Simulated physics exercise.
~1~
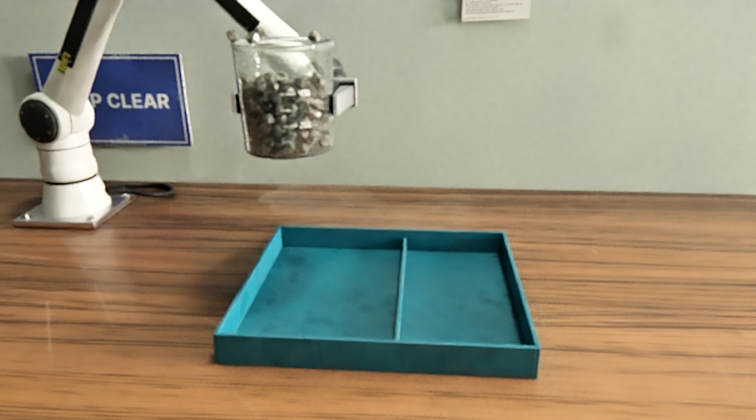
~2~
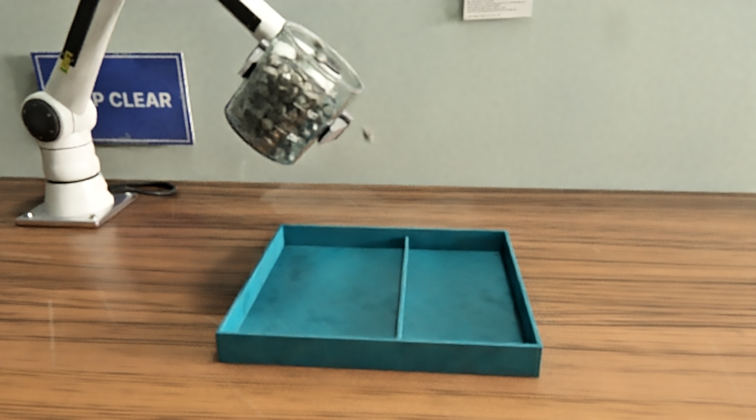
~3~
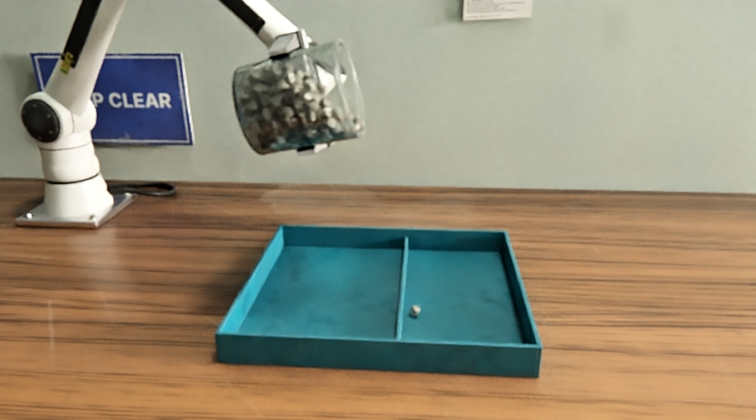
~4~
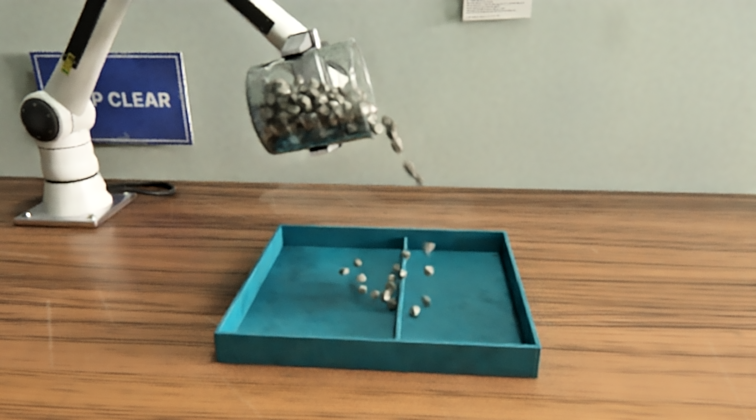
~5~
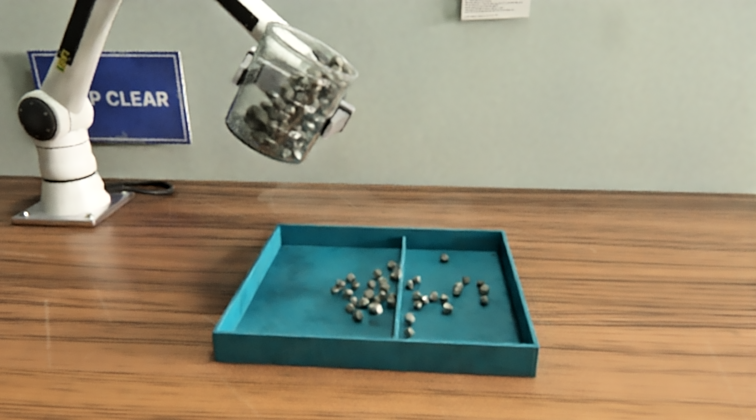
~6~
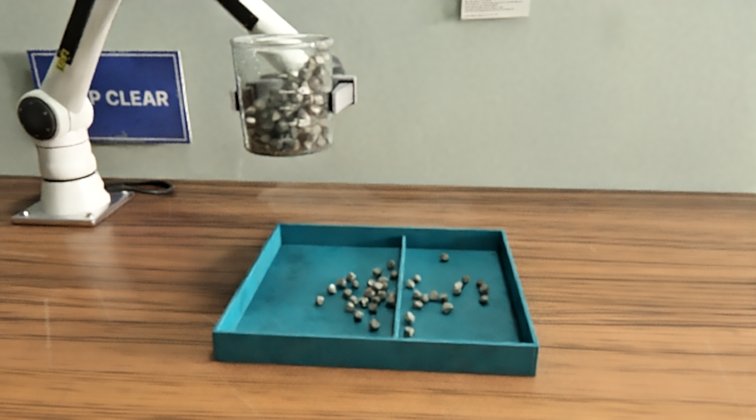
On a wooden table by a pale wall, a white robot arm tipped a clear beaker of small pebbles to the right over a divided teal tray, spilling some into both sections, then turned it upright again with most still inside.
